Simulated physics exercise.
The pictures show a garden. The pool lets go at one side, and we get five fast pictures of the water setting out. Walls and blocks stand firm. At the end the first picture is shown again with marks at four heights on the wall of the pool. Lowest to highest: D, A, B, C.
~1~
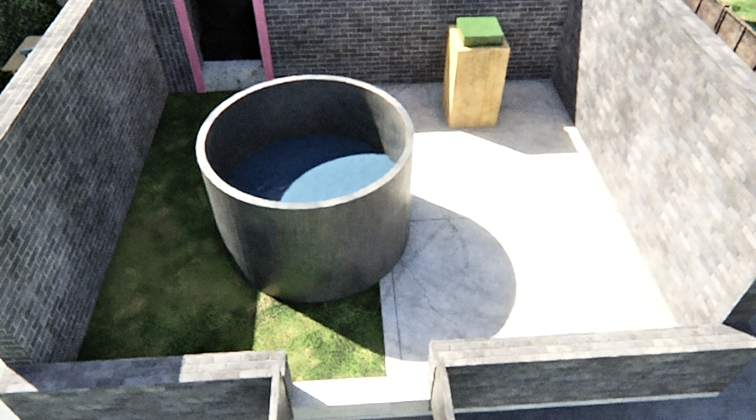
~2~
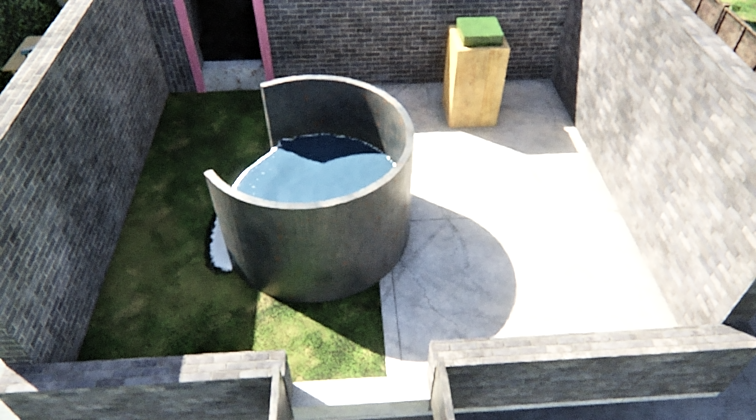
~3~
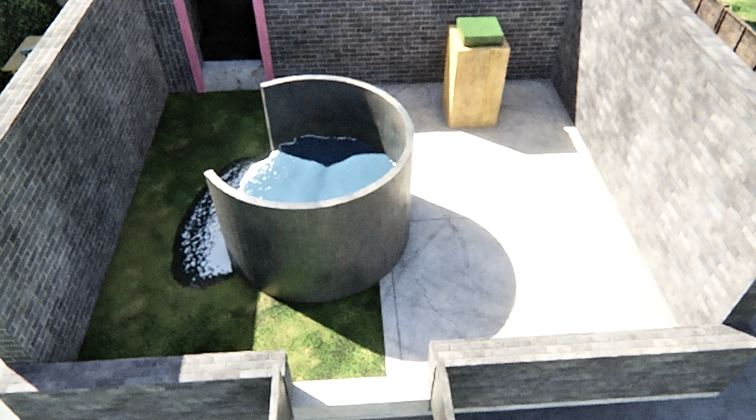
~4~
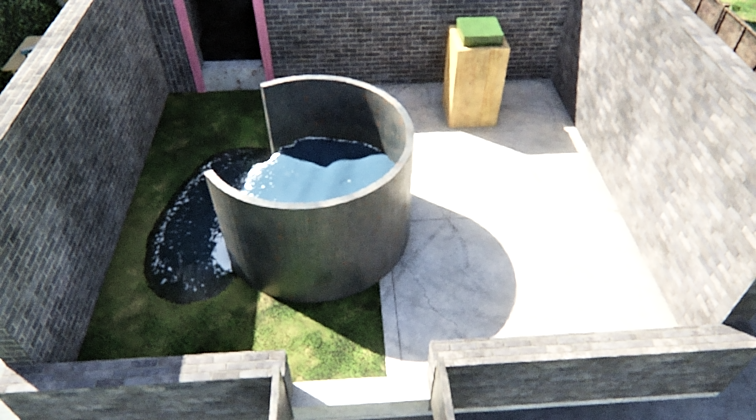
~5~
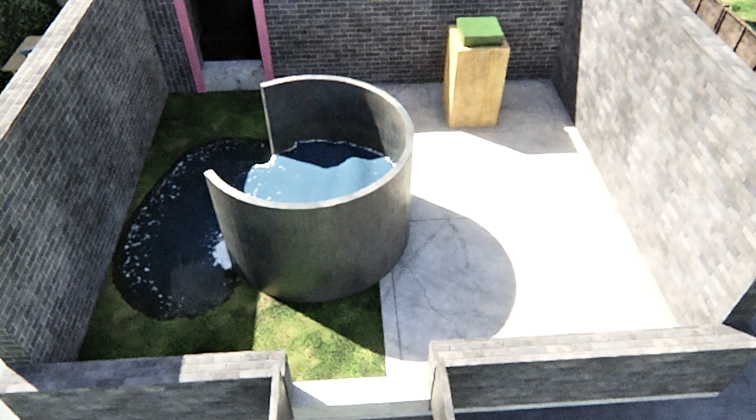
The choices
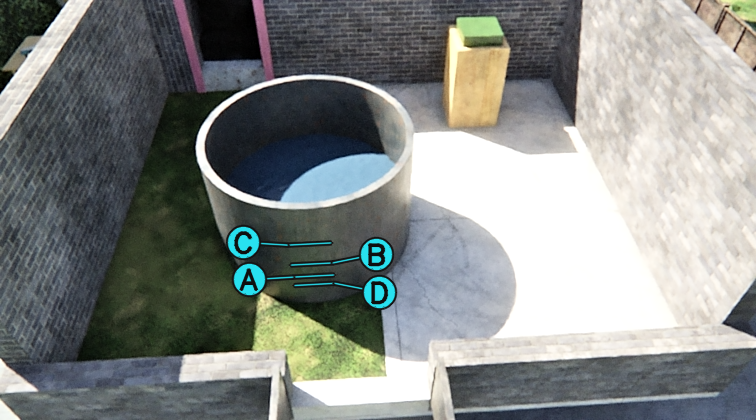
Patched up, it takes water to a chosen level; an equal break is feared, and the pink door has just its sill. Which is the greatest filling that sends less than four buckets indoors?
Go for C.
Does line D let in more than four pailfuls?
No.
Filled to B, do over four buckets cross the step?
No, that is safe.
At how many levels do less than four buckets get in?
All of them.
On the marked copy, A at (313, 276); B at (311, 263); C at (309, 244); D at (314, 284); from the bottom up D, A, B, C.
For line A, nothing gets over.
For line B, nothing gets over.
For line C, a bucket or two gets in.
For line D, nothing gets over.
